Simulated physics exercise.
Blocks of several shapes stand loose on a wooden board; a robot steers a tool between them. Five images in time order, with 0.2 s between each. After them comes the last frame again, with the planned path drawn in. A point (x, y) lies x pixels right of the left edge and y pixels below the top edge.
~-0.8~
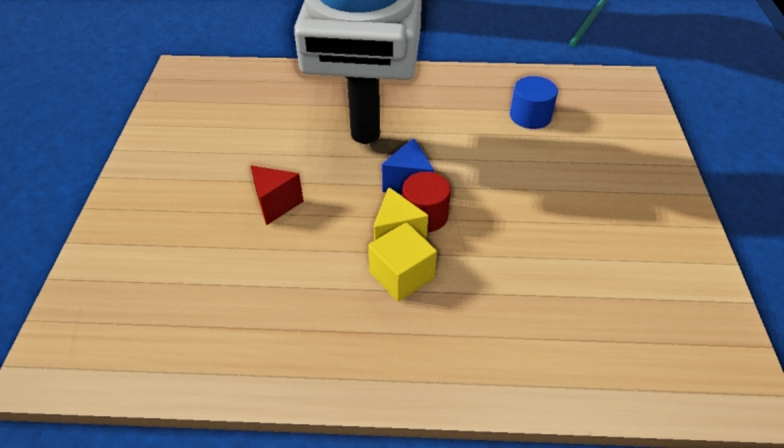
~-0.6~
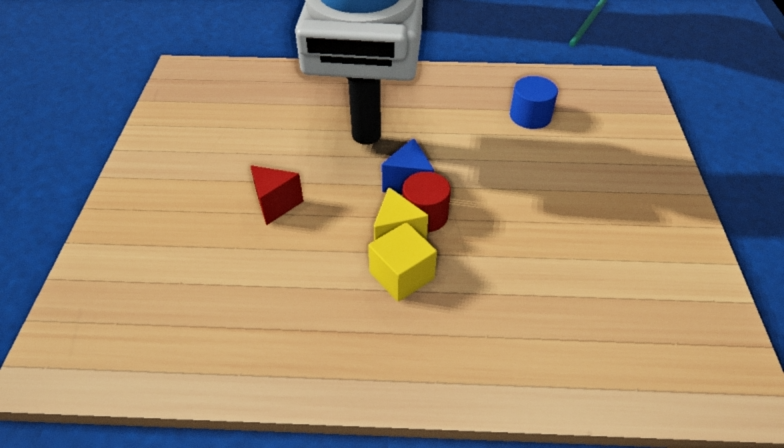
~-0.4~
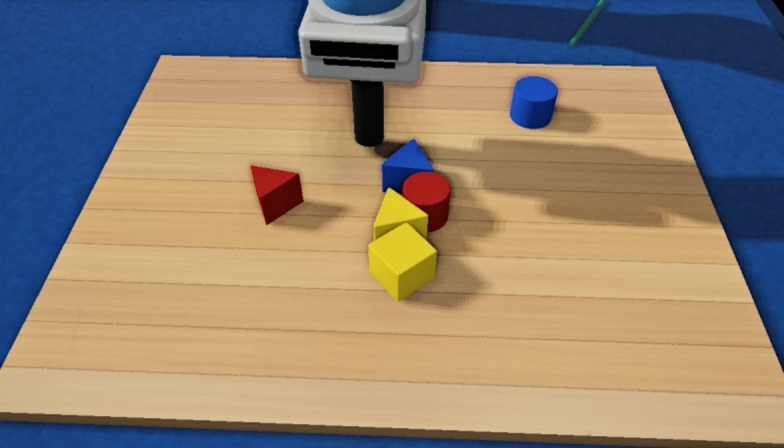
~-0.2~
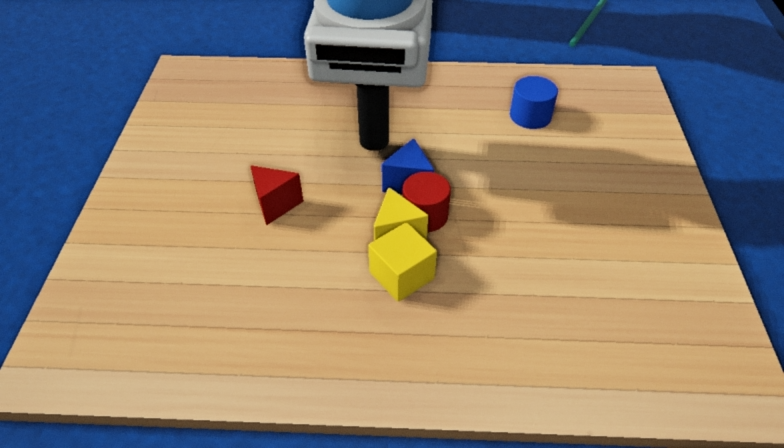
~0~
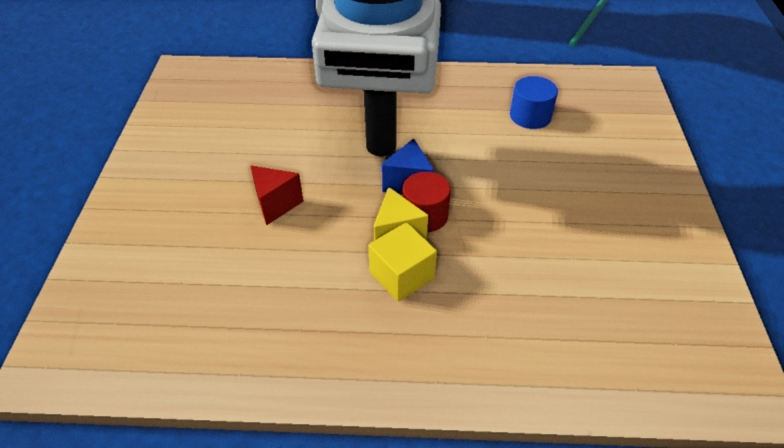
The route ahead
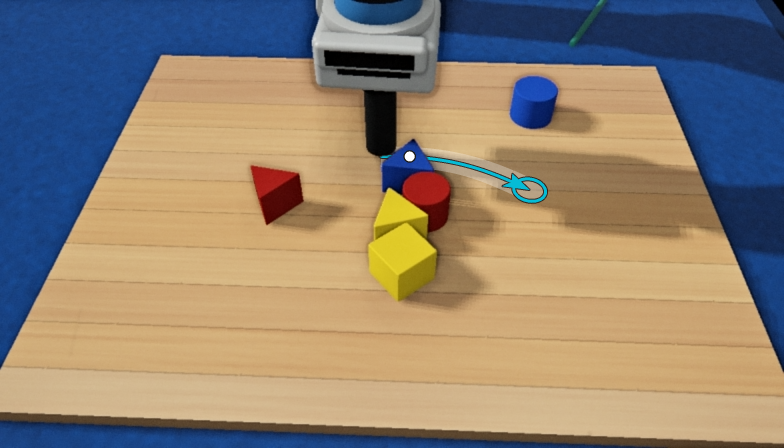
Robot tool inching slightly right and toward the viewer beside a still cluster of blue, red and yellow blocks on a wooden board.
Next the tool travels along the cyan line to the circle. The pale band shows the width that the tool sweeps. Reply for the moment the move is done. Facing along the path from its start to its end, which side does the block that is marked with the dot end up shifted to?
It goes left.
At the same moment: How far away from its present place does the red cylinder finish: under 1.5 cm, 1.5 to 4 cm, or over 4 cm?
The red cylinder moves under 1.5 cm.
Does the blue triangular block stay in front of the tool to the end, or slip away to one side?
The blue triangular block is left behind or beside.
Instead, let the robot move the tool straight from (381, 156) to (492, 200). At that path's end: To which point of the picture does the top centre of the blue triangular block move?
Its top centre lands on (484, 193).
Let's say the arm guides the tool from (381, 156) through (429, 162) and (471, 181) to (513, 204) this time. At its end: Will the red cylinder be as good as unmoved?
I believe not.
The drawn path runs from (381, 156) through (432, 159) and (482, 170) to (530, 190); the dot is on the blue triangular block.
What follows on the original path. One third of the way, tool (434, 150); blue triangular block (426, 156), turned 30° clockwise; red cylinder (428, 190).
Two thirds of the way, tool (483, 161); blue triangular block (441, 155), turned 60° clockwise; red cylinder (428, 191).
At the end, tool (532, 181); blue triangular block (441, 155), turned 60° clockwise; red cylinder (428, 191).
